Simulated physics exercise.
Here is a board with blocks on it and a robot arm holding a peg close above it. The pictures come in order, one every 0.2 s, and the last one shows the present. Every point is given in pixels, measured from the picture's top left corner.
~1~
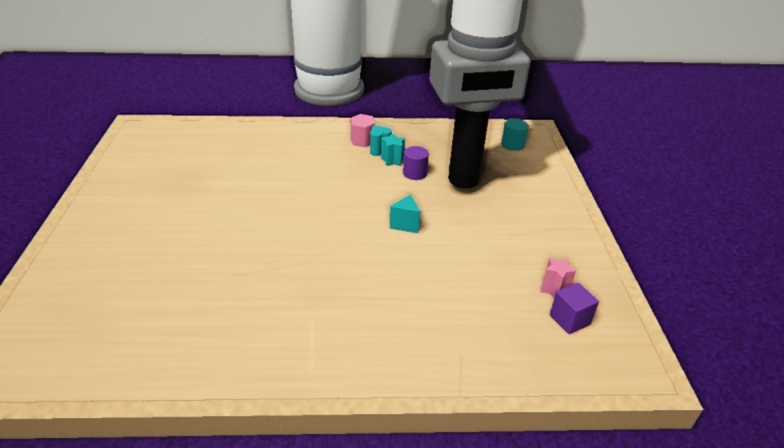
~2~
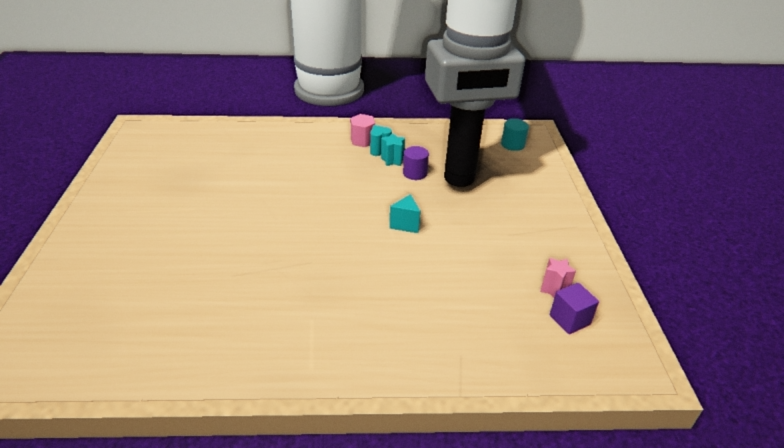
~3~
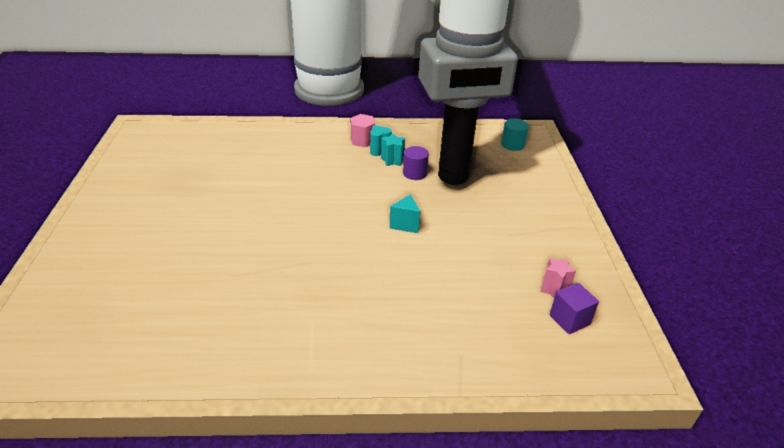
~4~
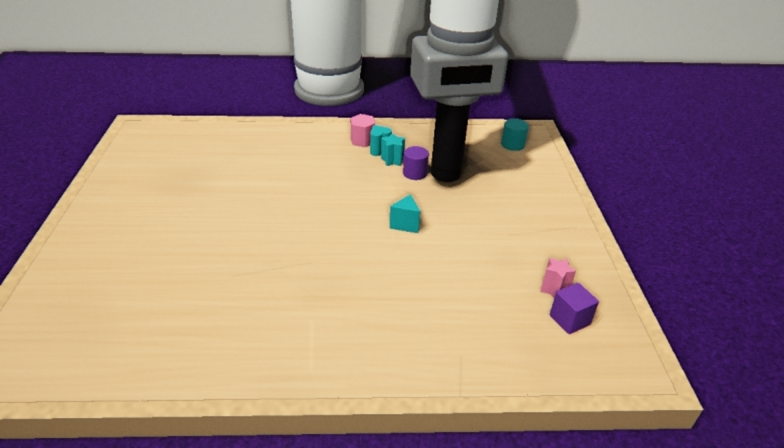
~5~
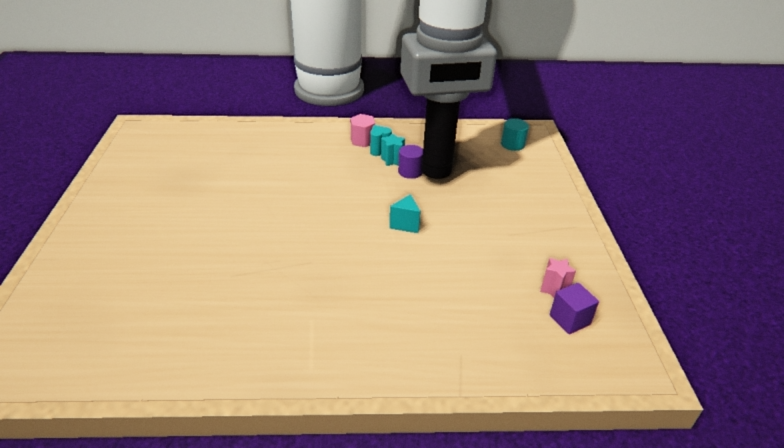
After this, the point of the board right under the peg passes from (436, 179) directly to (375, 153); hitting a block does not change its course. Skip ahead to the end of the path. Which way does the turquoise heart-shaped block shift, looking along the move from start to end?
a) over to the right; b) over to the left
My answer is option a.
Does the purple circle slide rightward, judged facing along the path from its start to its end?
No, it doesn't check out.
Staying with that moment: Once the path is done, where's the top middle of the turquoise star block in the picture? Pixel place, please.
Located at (352, 131).
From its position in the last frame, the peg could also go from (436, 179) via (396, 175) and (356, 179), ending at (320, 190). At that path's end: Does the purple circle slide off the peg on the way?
Yes, I think so.
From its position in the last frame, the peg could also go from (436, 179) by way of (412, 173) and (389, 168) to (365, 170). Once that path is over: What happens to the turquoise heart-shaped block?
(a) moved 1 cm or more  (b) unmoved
Choice a: Moved 1 cm or more.
The first path, step by step. One third of the way, peg (415, 162); turquoise heart-shaped block (378, 127), turned 30° clockwise; turquoise star block (377, 137), turned 40° clockwise; purple circle (388, 147).
Two thirds of the way, peg (394, 153); turquoise heart-shaped block (378, 127), turned 35° clockwise; turquoise star block (366, 135), turned 65° clockwise; purple circle (370, 146).
At the end, peg (375, 146); pink hexagonal block (357, 116), turned 15° anticlockwise; turquoise heart-shaped block (374, 122), turned 25° clockwise; turquoise star block (352, 131), turned 65° clockwise; purple circle (364, 145).
